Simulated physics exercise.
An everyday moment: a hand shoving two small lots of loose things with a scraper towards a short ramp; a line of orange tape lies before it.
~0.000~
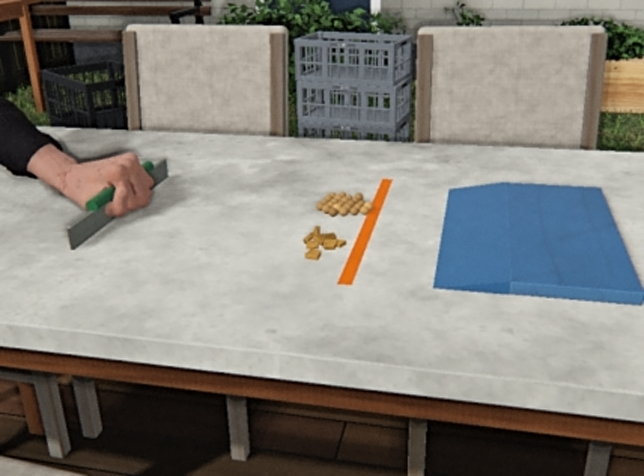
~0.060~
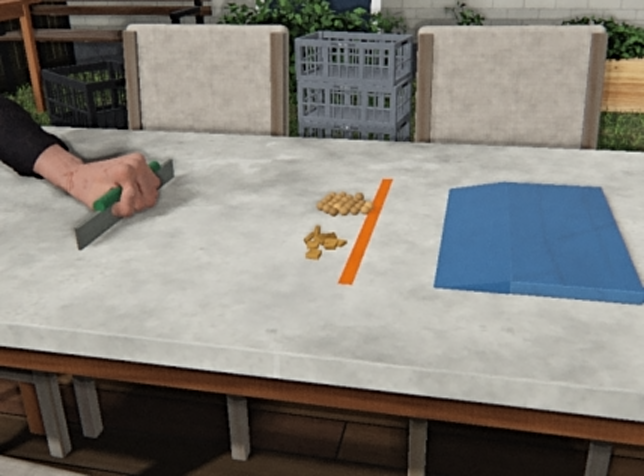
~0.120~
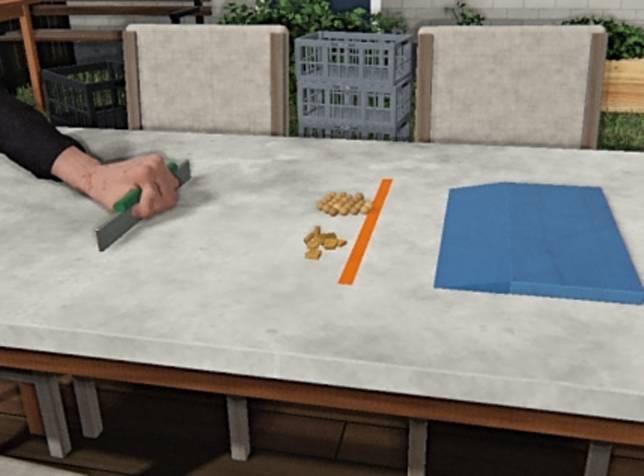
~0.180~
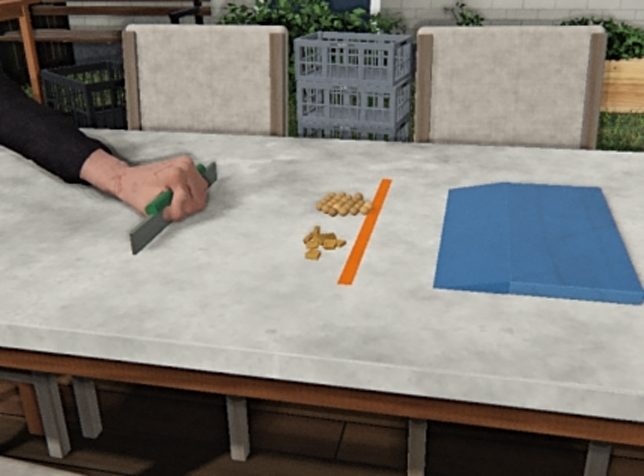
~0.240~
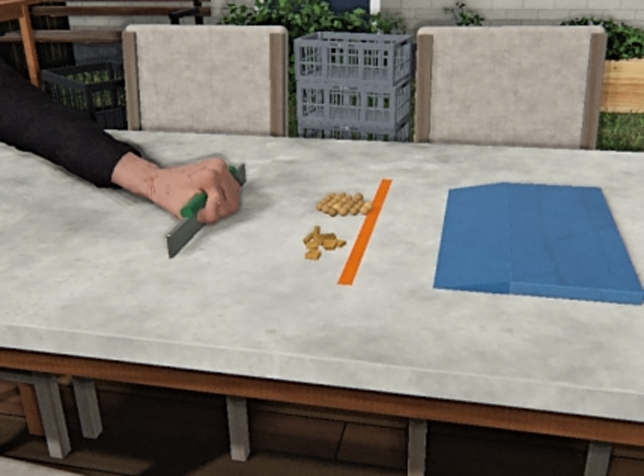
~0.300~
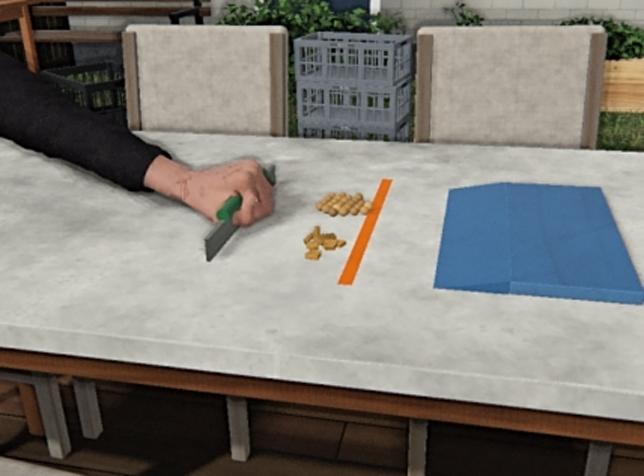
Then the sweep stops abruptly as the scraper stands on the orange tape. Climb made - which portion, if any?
Nearer portion no, farther portion yes.
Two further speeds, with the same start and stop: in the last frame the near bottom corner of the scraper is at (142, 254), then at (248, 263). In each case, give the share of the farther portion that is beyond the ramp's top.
Roughly 10 per cent, and 100 per cent.
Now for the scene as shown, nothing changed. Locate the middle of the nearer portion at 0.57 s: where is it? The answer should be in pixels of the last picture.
(402, 248), roughly.
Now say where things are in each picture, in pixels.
Scraper near (78, 232), at rest; orange tape near (386, 183); top of the ramp near (510, 274); nearer portion near (322, 240), a few cereal squares; farther portion near (341, 205), a few round wooden beads, in the first frame.
Scraper near (86, 232); farther portion near (342, 205), in the second frame.
Scraper near (106, 234); nearer portion near (322, 240), in the third frame.
Scraper near (139, 237); farther portion near (341, 205), in the fourth frame.
Scraper near (176, 240); nearer portion near (322, 240), in the fifth frame.
Scraper near (213, 243); orange tape near (386, 183); top of the ramp near (510, 274); nearer portion near (322, 240); farther portion near (341, 205), in the sixth frame.
After 0.43 s, scraper still moving, near (321, 201); nearer portion the whole lot short of the ramp; farther portion the whole lot short of the ramp.
After 0.57 s, scraper stopped at the orange tape; nearer portion the whole lot short of the ramp; farther portion a little on the ramp, all but a few short of the ramp.
After 0.85 s, scraper stopped at the orange tape; nearer portion near a quarter on the ramp, the bulk short of the ramp; farther portion near two thirds past the top, near a quarter on the ramp.
In the end (1.8 s), scraper stopped at the orange tape; nearer portion none at all past the top, near a quarter on the ramp, the bulk short of the ramp; farther portion the bulk past the top, near a quarter short of the ramp.
